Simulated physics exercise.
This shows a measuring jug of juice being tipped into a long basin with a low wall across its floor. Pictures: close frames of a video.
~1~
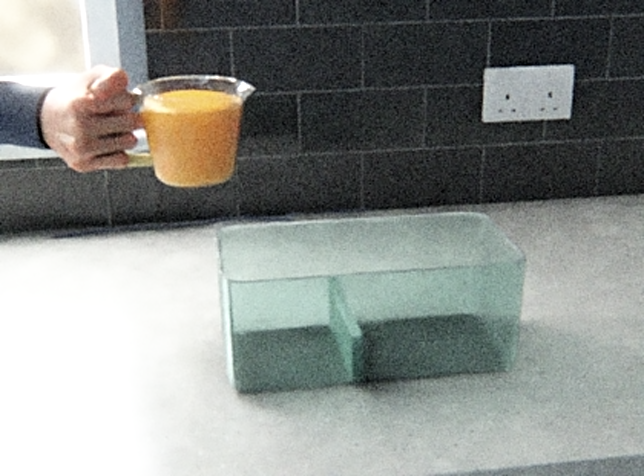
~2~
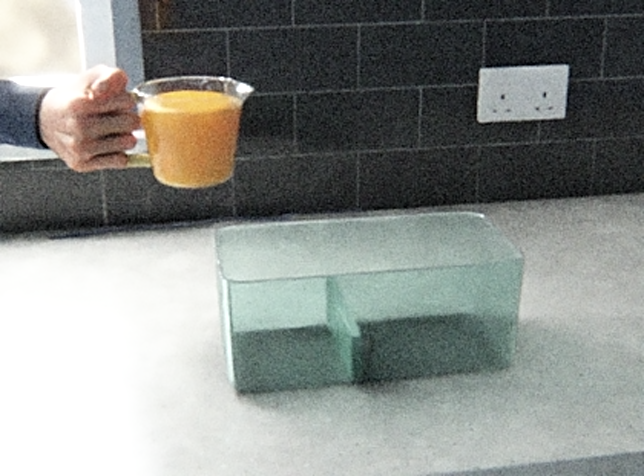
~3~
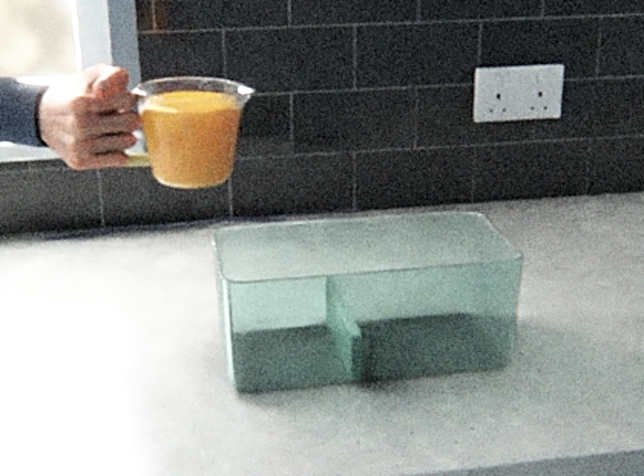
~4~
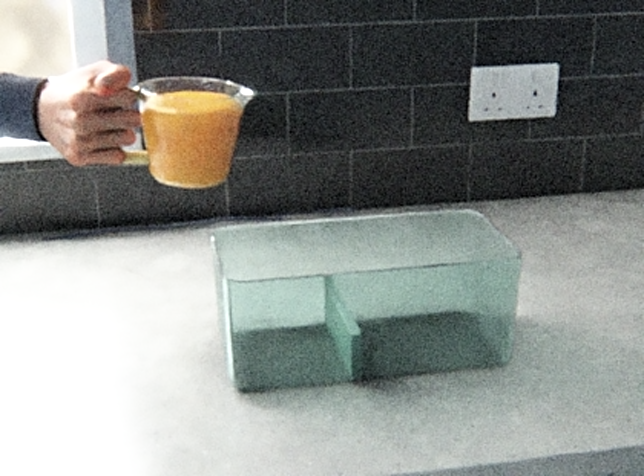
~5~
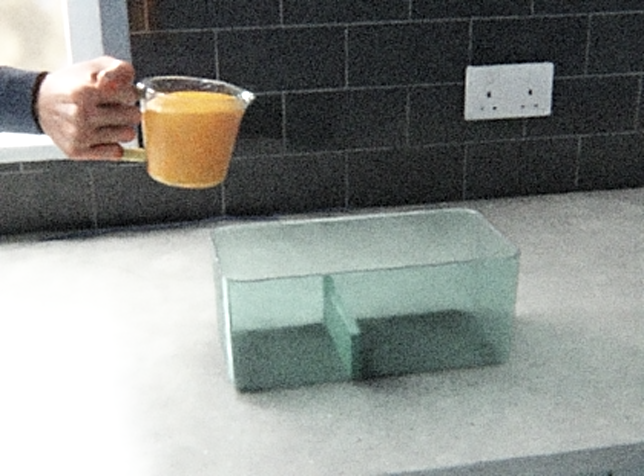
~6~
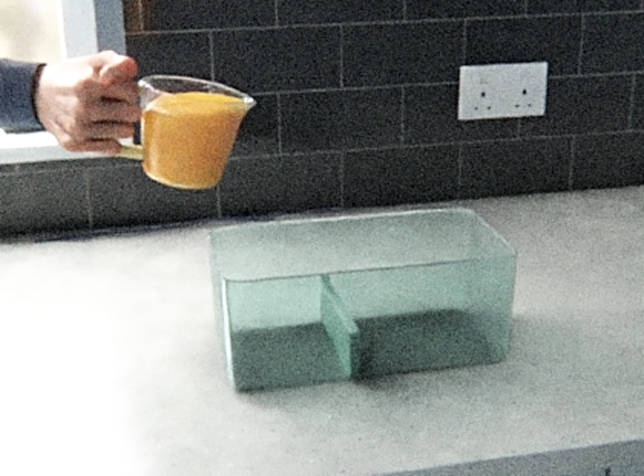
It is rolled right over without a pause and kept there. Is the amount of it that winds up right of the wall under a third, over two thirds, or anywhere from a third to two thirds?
In the end it is under a third.
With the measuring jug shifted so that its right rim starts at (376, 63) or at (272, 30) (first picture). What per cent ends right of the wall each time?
It comes out at around 95 percent and then around 65 percent.
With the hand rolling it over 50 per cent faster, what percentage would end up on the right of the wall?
Near 5 parts in a hundred.
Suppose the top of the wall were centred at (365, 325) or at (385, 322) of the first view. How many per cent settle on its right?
10 per cent first, then 10 per cent.
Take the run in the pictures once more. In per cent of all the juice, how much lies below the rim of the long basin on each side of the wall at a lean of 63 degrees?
About 15 per cent on the left and 0 on the right.
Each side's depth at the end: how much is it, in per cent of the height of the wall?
The left comes to 40 % and the right to 0 %.
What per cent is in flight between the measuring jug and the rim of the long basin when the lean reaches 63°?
Around 20 percent.
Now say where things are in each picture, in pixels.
In the first picture, tilt 0°; pouring edge (254, 87); surface from (142, 103) to (241, 99); the long basin's rim runs from (219, 256) to (505, 237); the wall's top is at (344, 308).
In the second picture, tilt 0°; pouring edge (253, 88); surface from (141, 103) to (240, 99).
In the third picture, tilt 2°; pouring edge (254, 90); surface from (142, 103) to (240, 100).
In the fourth picture, tilt 4°; pouring edge (255, 92); surface from (143, 104) to (241, 100).
In the fifth picture, tilt 8°; pouring edge (256, 96); surface from (145, 104) to (243, 100).
In the sixth picture, tilt 12°; pouring edge (256, 101); surface from (144, 107) to (246, 101).
A moment on, the measuring jug is tipped part way and 66 per cent is still to pour, 13 is left of the wall and 1 right of it.
Next, the measuring jug is tipped on its side and 11 per cent is still to pour, 71 is left of the wall and 6 right of it.
Then the measuring jug is tipped right over and 0 per cent is still to pour, 91 is left of the wall and 8 right of it.
Later the measuring jug is tipped right over and 0 per cent is still to pour, 90 is left of the wall and 8 right of it.
Finally, 90 per cent lies left of the wall, 8 right of it and 1 outside.
